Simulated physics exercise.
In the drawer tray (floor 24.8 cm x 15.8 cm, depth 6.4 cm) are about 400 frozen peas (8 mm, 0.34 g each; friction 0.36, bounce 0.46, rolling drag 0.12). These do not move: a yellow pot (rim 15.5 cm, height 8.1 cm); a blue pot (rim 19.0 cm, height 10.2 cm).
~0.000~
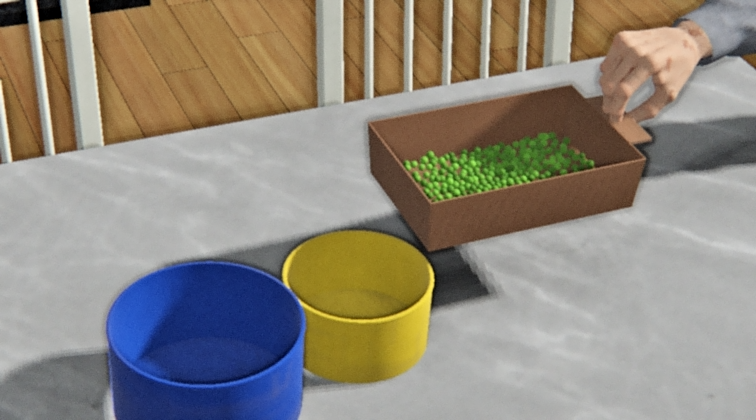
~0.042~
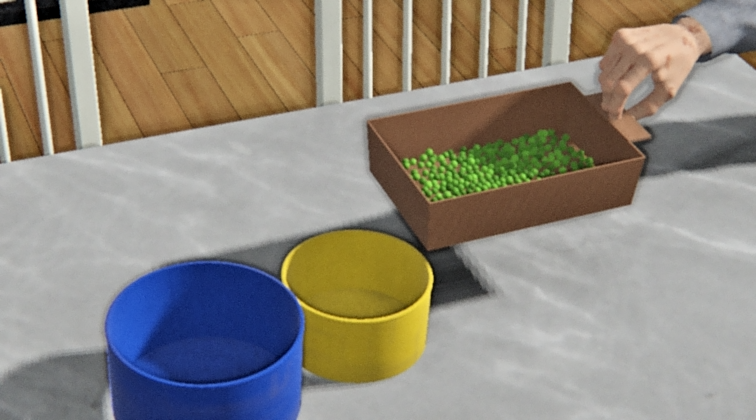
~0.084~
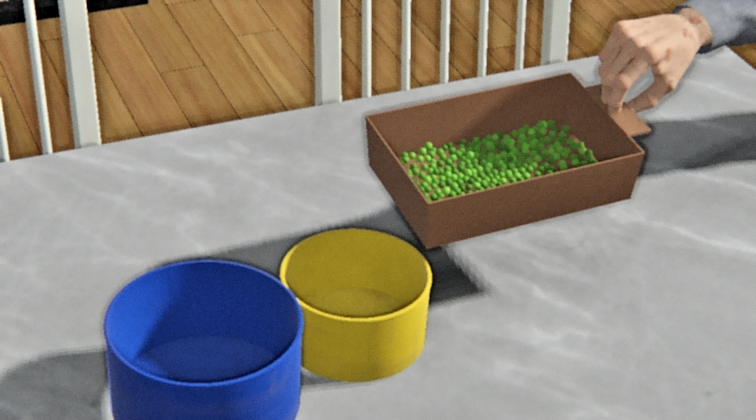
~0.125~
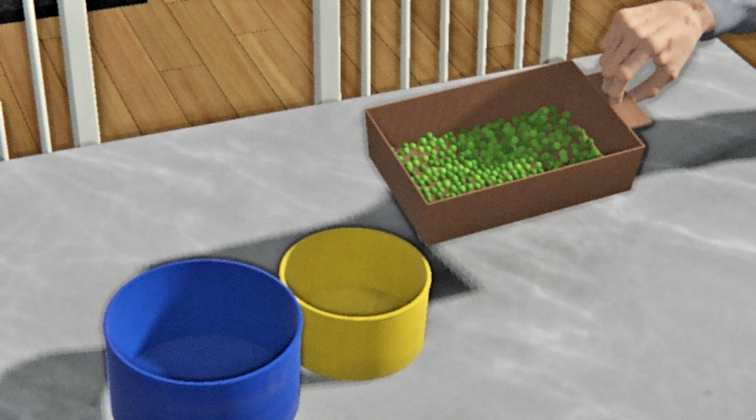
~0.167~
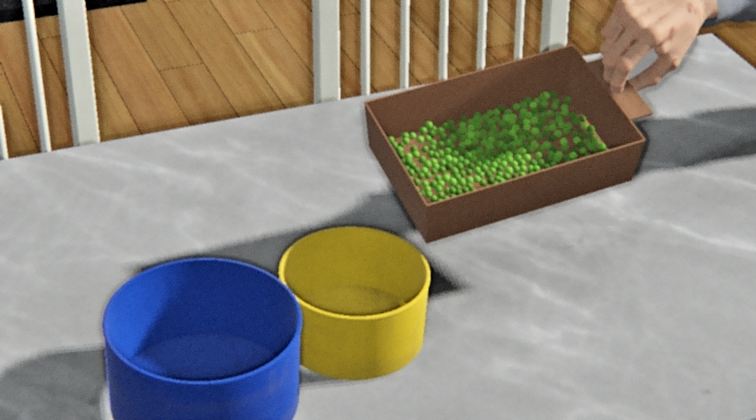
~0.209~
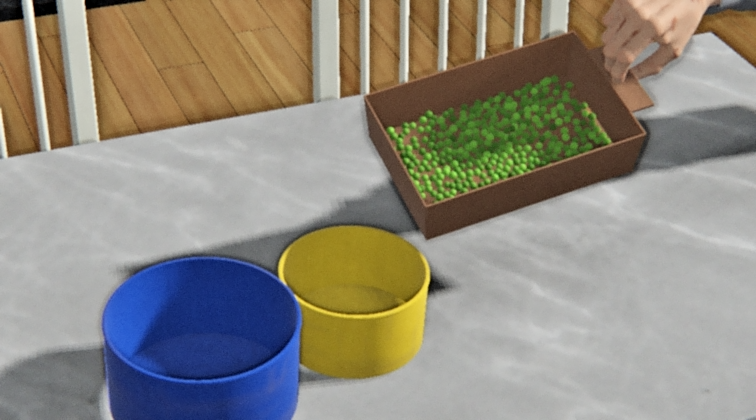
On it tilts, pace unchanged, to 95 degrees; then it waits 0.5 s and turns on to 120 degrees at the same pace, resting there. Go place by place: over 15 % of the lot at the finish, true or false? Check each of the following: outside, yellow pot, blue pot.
Outside: True, yellow pot: True, blue pot: False.
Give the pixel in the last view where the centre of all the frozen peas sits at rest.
Look around (391, 356).
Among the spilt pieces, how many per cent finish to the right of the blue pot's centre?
I'd put it near 100 per cent of the spill.
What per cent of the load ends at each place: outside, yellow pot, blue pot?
Outside 55; yellow pot 45; blue pot 0.
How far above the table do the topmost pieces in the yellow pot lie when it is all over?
I'd put it at close to 2.0 cm.
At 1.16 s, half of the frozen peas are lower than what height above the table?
About 14 cm.
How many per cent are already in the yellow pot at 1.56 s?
Reading at that time: Around 30 %.
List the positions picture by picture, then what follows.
Drawer tray at (541, 185); tilt 0 degrees; leading edge at (399, 161); middle of the load at (498, 186); yellow pot at (358, 274); blue pot at (206, 321), in the first frame.
Drawer tray at (540, 184); tilt 1 degrees; leading edge at (397, 160); middle of the load at (497, 184), in the second frame.
Drawer tray at (538, 182); tilt 3 degrees; leading edge at (396, 158); middle of the load at (497, 179), in the third frame.
Drawer tray at (538, 179); tilt 7 degrees; low side front left; leading edge at (396, 155); middle of the load at (497, 170), in the fourth frame.
Drawer tray at (538, 176); tilt 12 degrees; low side front left; leading edge at (395, 152); middle of the load at (497, 161), in the fifth frame.
Drawer tray at (537, 173); tilt 17 degrees; low side front left; leading edge at (394, 149); middle of the load at (498, 152); yellow pot at (354, 270); blue pot at (202, 316). It turns about 115 degrees a second, in the sixth frame.
After 0.73 s, tilt 76 degrees; drawer tray 100 %; middle of all pieces near (500, 109).
After 1.16 s, tilt 95 degrees; drawer tray 45 %, yellow pot 15 %, outside 15 %, in the air 25 %; middle of all pieces near (439, 249).
After 1.56 s, tilt 100 degrees; drawer tray 25 %, yellow pot 30 %, outside 45 %; middle of all pieces near (412, 317).
After 1.94 s, tilt 120 degrees; yellow pot 45 %, outside 50 %, in the air 5 %; middle of all pieces near (404, 350).
By 2.8 s all is still; blue pot 0 %, drawer tray 0 %, yellow pot 45 %, outside 55 %.
